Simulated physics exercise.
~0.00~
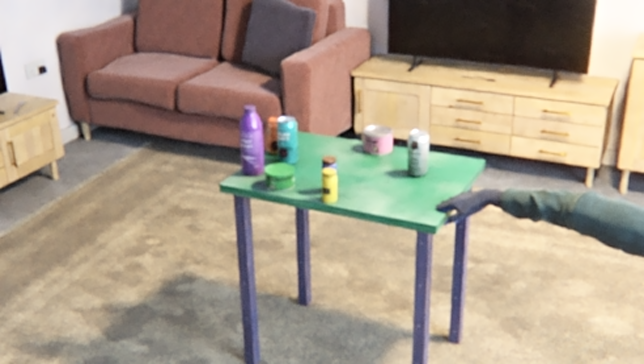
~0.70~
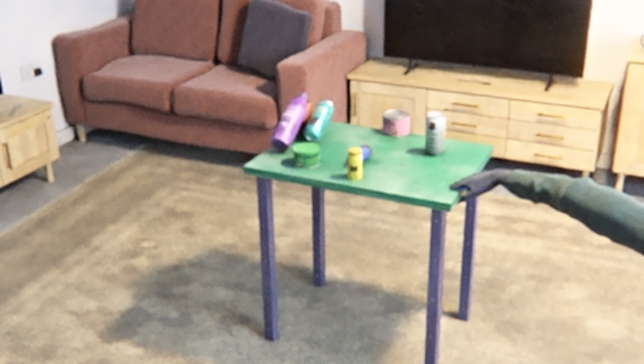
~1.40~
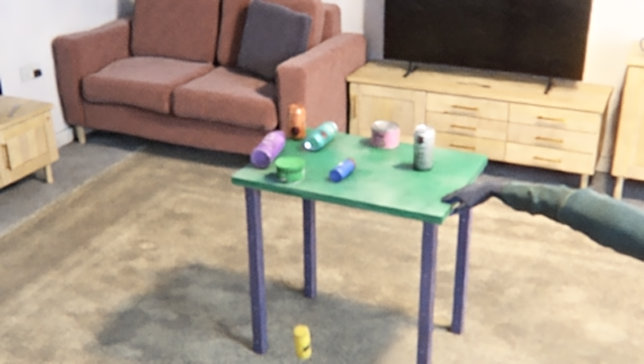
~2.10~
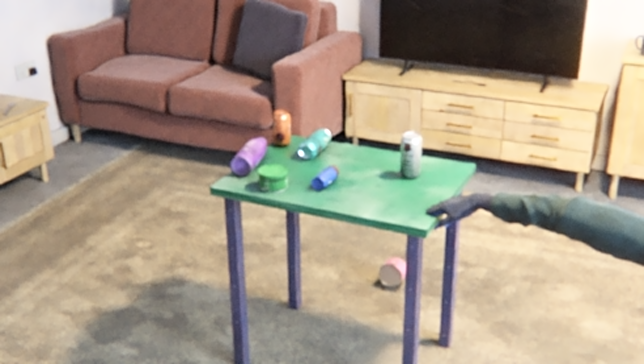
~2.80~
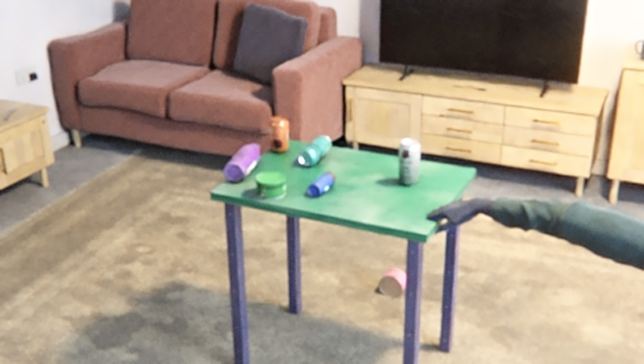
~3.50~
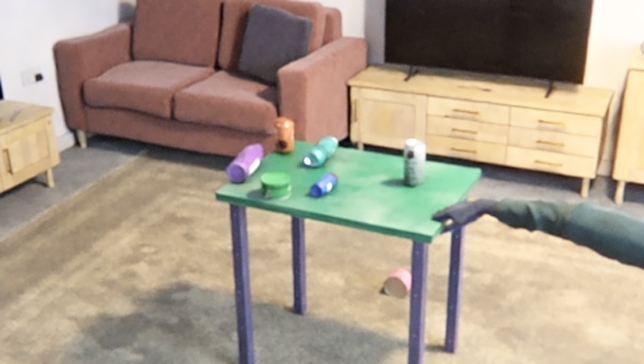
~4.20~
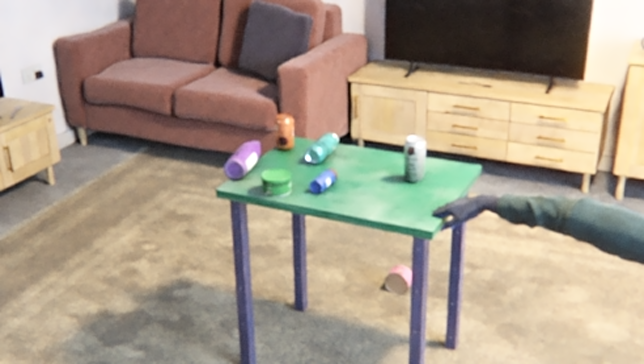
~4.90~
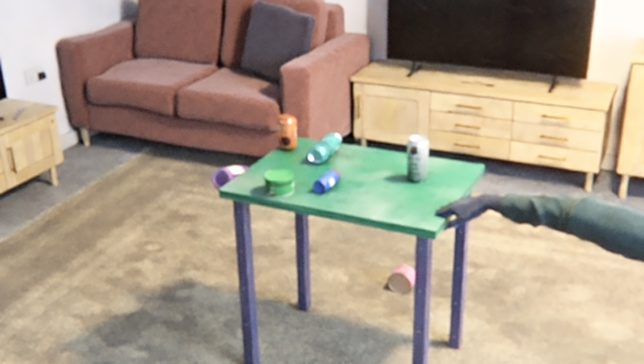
At the start, a gloved hand grips the right corner of a green table holding upright bottles, cans and shakers and two tubs, in a room with a sofa and television. The table jerks away, and the purple bottle and turquoise can tip while the blue shaker falls over. As it moves back and forth, the yellow shaker drops off the near side, then the pink tub falls to the carpet behind. Finally the purple bottle, lying at the left edge, slips off too. The white can, green tub and shifted orange can stay upright beside the toppled blue shaker and turquoise can.
